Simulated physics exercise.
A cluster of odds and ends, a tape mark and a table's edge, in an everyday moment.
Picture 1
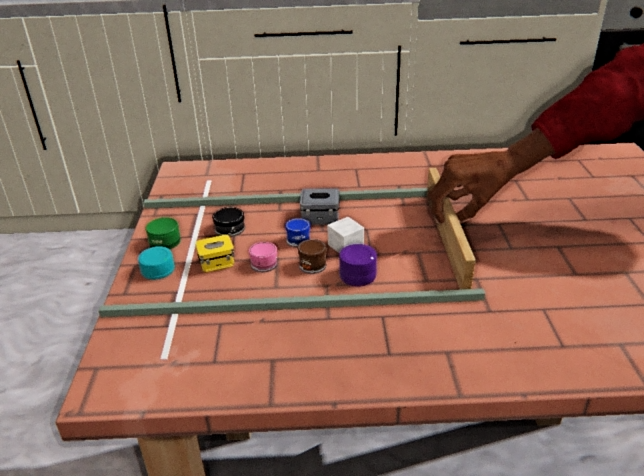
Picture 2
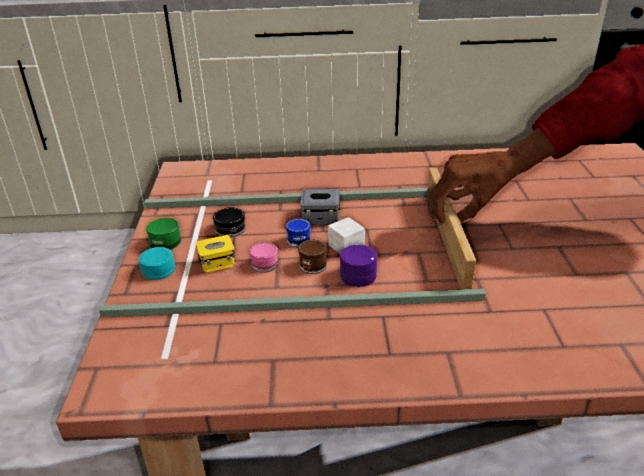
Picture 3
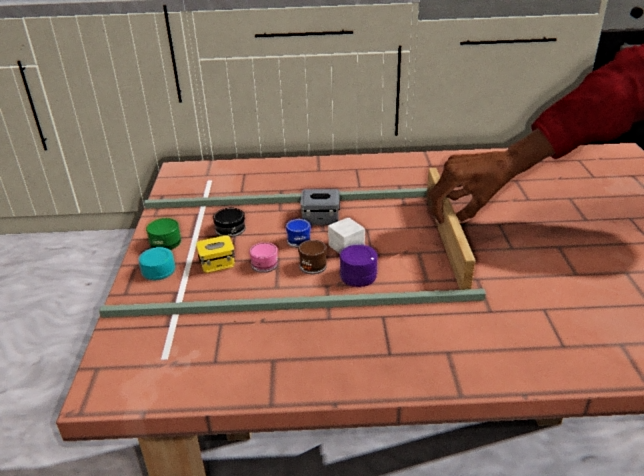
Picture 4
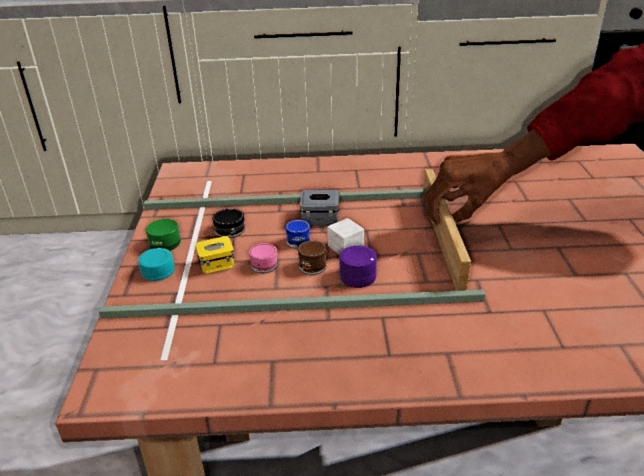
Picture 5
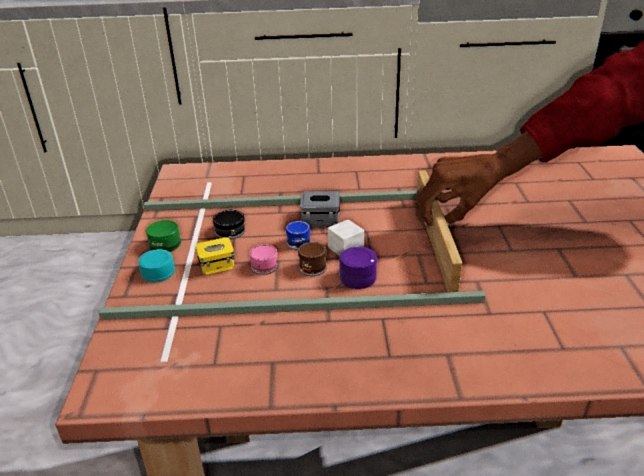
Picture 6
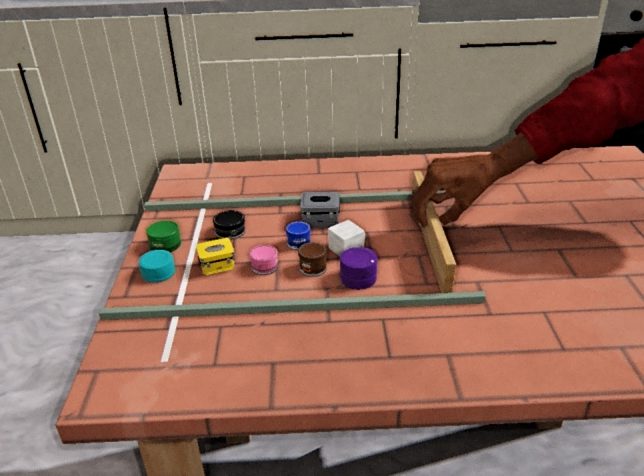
A hand in a red sleeve slid a wooden board slightly left between two green strips on a brick-patterned table, while the colourful tubs, lids and small blocks near the white line stayed still.
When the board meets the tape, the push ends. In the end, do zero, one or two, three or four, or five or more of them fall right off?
The pieces that topple off will total fewer than three but at least one.
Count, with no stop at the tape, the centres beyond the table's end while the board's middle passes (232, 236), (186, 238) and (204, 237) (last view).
0; 2; 0.
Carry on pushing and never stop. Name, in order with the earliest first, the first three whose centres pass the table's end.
Order, earliest first: Green tub, turquoise lid, black pot.
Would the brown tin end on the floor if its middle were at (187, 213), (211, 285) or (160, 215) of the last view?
Try by try, it stays put, then stays put, then stays put.
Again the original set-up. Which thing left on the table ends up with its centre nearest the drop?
It's the turquoise lid.
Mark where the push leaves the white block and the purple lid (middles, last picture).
In order, first (178, 243), then (162, 281).
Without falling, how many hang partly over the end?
The figure is 2.
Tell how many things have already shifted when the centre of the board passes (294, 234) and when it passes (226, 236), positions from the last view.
Answer - first 6, then 10.
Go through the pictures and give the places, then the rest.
The first picture shows green tub (163, 234); turquoise lid (157, 263); yellow case (216, 254); board (448, 224); tape (191, 251).
The second picture shows turquoise lid (157, 263); white block (346, 237).
The third picture shows yellow case (216, 255); blue pot (299, 233).
The fourth picture shows green tub (163, 235); board (444, 225).
The fifth picture shows turquoise lid (157, 266); pink tin (264, 260).
The sixth picture shows green tub (164, 237); turquoise lid (157, 266); yellow case (216, 257); board (431, 228); tape (192, 254).
A little later, none off yet; green tub at rest near (164, 237); turquoise lid at rest near (157, 266); yellow case at rest near (216, 257).
Next, none off yet; green tub moving near (156, 239); turquoise lid shifted about its own width near (129, 264); yellow case shifted about its own width near (166, 255).
When it is over, the number that fall off is one or two; down, green tub.
